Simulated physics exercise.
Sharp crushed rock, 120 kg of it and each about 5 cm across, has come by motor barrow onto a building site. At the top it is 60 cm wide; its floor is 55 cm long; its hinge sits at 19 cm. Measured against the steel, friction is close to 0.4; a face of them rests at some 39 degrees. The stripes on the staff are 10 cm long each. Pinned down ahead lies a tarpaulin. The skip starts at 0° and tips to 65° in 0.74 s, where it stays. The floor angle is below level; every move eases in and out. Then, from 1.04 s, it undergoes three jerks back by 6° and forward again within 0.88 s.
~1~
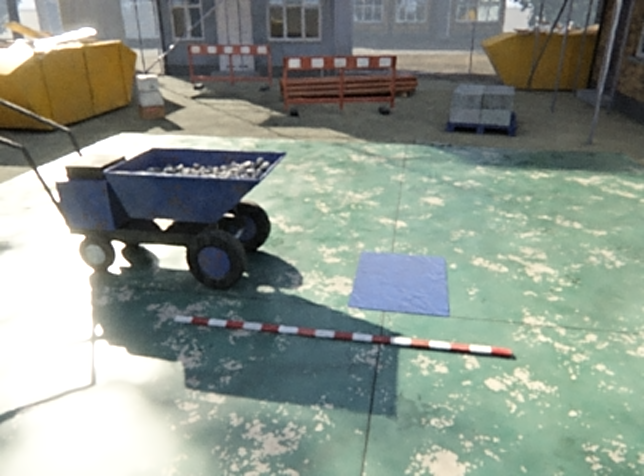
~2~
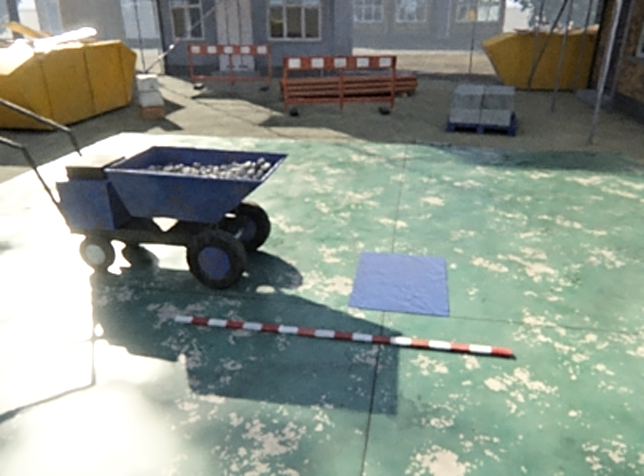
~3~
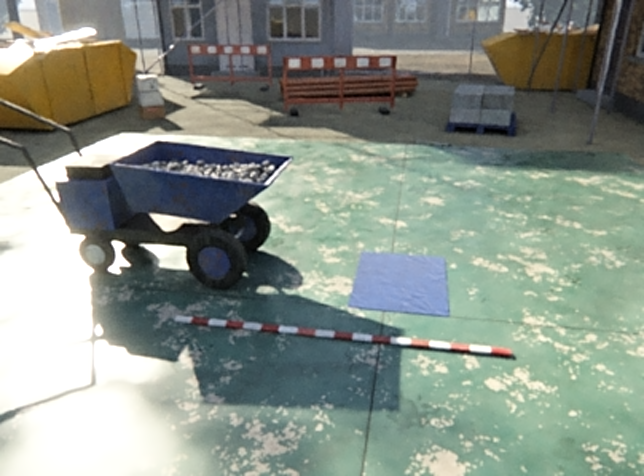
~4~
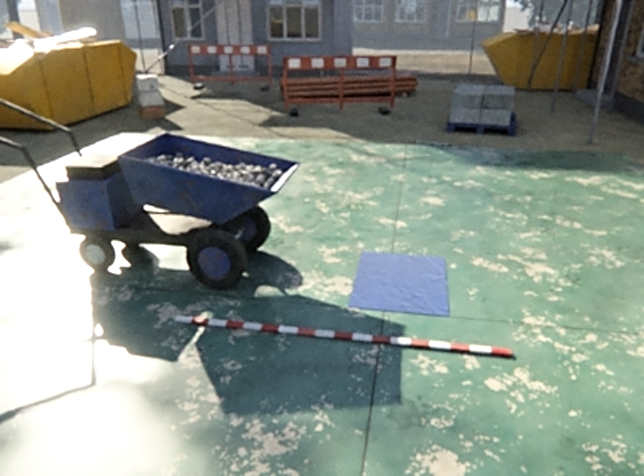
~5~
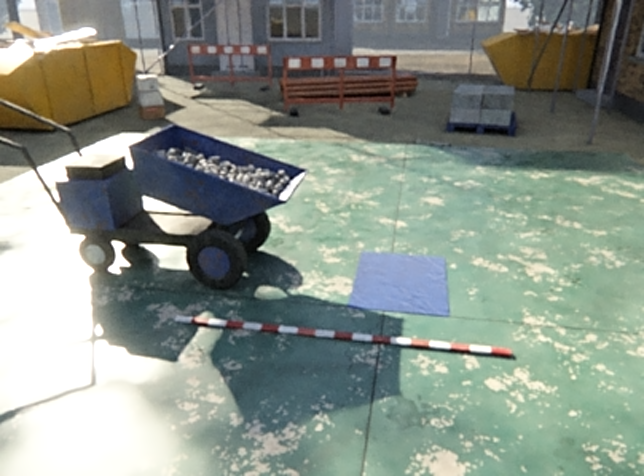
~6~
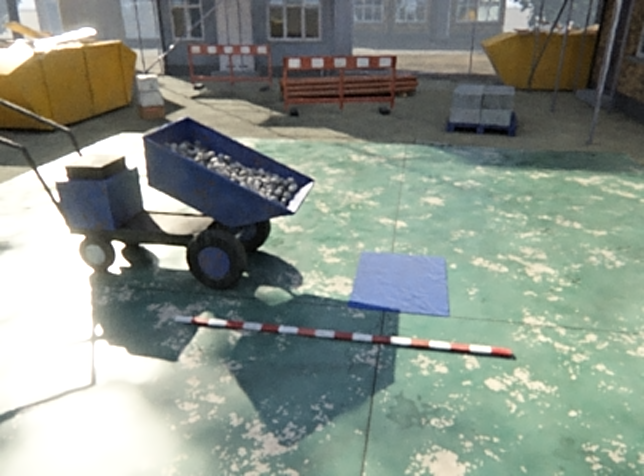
The clip shows a blue motor barrow loaded with crushed rock on a worn green surface, near a red-and-white staff and a blue tarpaulin; its skip, level at first, tilts steadily forward to the right, its rear end rising.
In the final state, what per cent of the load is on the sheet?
About 35 percent.
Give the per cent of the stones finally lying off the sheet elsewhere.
Around 10 percent of the load.
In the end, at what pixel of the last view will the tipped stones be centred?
Somewhere near pixel (358, 271).
A little later the floor is at 54°; 100 % in the skip; the foremost stones are at (310, 239).
Then the floor is at 65°; 86 % in the skip, 14 % short of the sheet; the foremost stones are at (350, 281).
Later still the floor is at 65°; 20 % in the skip, 37 % short of the sheet, 33 % on the sheet, 9 % off the sheet elsewhere; the foremost stones are at (469, 288).
In the end the floor is at 65°; 20 % in the skip, 37 % short of the sheet, 33 % on the sheet, 9 % off the sheet elsewhere; the foremost stones are at (469, 288).
